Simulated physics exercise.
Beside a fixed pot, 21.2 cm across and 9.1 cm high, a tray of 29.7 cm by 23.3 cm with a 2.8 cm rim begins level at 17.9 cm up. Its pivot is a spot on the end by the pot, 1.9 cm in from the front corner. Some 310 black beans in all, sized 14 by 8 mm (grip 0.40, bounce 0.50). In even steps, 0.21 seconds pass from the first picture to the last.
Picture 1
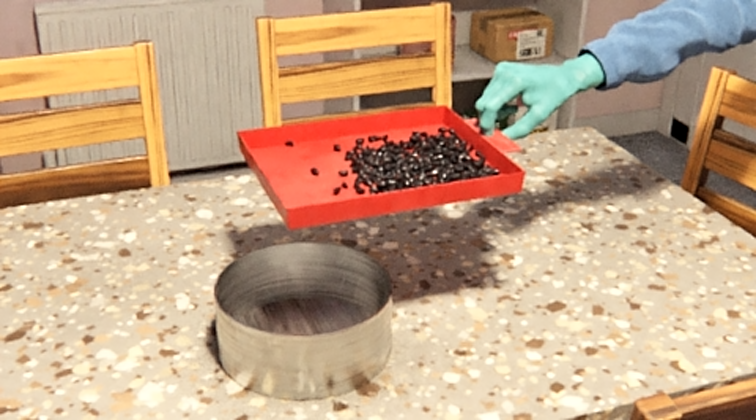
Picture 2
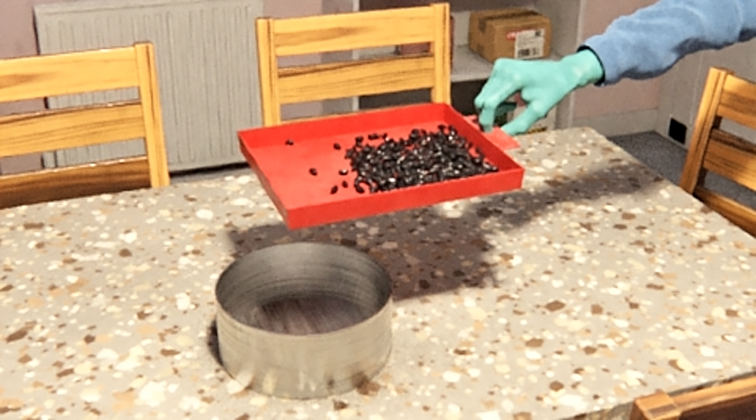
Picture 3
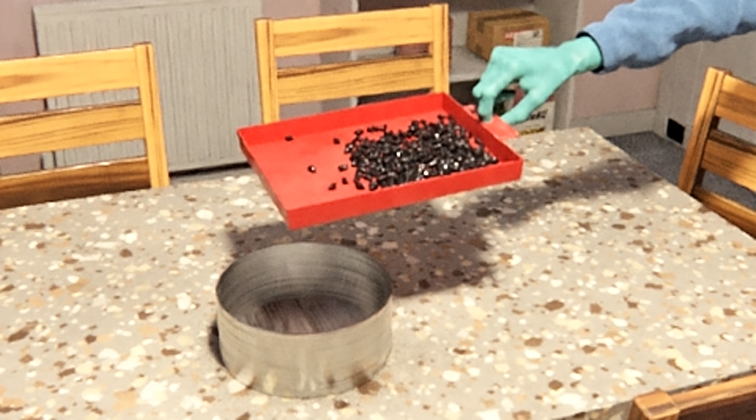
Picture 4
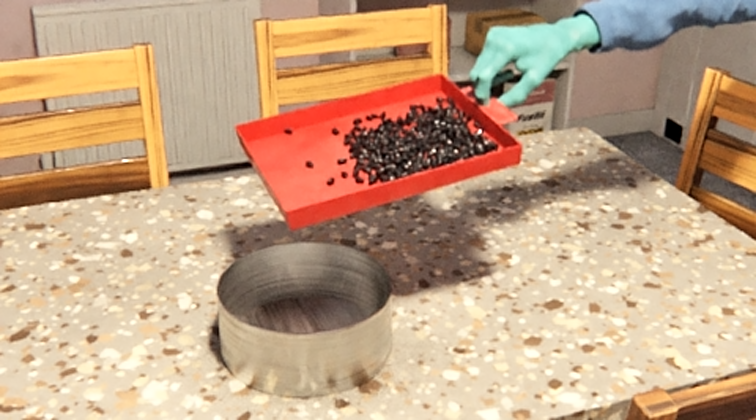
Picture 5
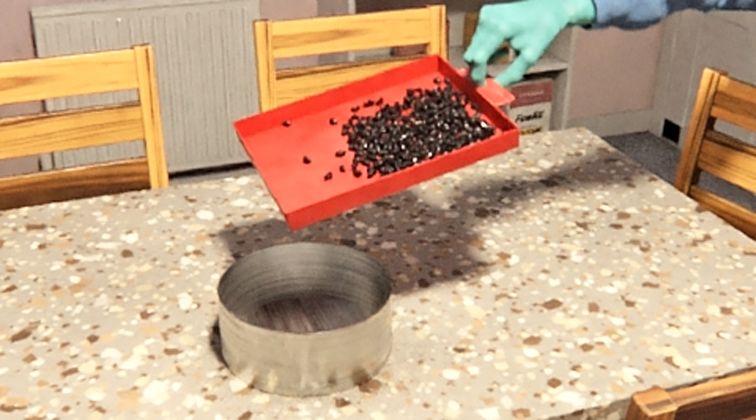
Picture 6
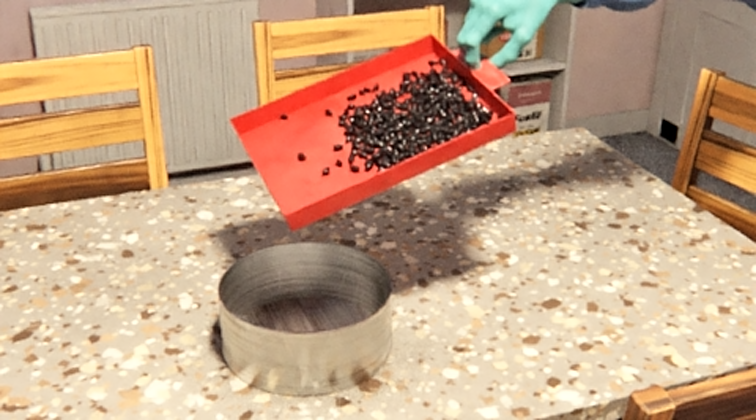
In a room with pink walls, seen from slightly above by a still camera, a speckled stone-look table stands among wooden chairs, with a radiator and shelves behind. A round grey metal pot sits on the table at left, below a raised red tray with a pile of shiny black beans towards its right. A green-gloved hand in a blue sleeve lifts the tray's right end, gradually tilting it down to the left, while the beans barely shift within it.
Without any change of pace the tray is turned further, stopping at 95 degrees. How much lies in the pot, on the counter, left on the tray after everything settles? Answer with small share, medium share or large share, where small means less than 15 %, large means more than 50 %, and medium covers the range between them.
Pot - medium share; counter - large share; left on the tray - small share.
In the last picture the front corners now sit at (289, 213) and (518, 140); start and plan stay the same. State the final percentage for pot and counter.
Pot 75; counter 25.
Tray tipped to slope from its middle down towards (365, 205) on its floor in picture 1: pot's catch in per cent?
55 %.
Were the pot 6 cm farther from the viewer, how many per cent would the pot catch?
My estimate: Some 15 per cent.
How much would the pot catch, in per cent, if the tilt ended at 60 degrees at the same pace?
Roughly 20 percent.
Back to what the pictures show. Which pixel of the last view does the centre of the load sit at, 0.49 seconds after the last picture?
Load centre: About (258, 209) px.
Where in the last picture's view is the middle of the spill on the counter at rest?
You'll find it at about pixel (127, 403).
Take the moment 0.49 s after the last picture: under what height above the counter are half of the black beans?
About 20 cm.
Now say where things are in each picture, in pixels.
The first frame shows tray tilt 0 degrees, front corners at (289, 208) and (523, 171); middle of the pieces at (420, 167); pot at (304, 285).
The second frame shows tray tilt 1 degrees, front corners at (289, 208) and (522, 168); middle of the pieces at (420, 165).
The third frame shows tray tilt 4 degrees, front corners at (289, 209) and (521, 159), lowest corner left front; middle of the pieces at (419, 158).
The fourth frame shows tray tilt 8 degrees, front corners at (288, 210) and (520, 144), lowest corner left front; middle of the pieces at (418, 146).
The fifth frame shows tray tilt 14 degrees, front corners at (287, 212) and (517, 128), lowest corner left front; middle of the pieces at (416, 134).
The sixth frame shows tray tilt 19 degrees, front corners at (286, 214) and (512, 113), lowest corner left front; middle of the pieces at (413, 121); pot at (306, 284).
Then, 0.30 s after the last picture, tilt 57 degrees; the tray holds 100 %, the pot 0 %.
Then, 0.49 s after the last picture, tilt 81 degrees; the tray holds 80 %, the pot 0 %.
Then, 0.81 s after the last picture, tilt 95 degrees; the tray holds 10 %, the pot 25 %.
In the end, pot 35 %, counter 65 %, tray 5 %.
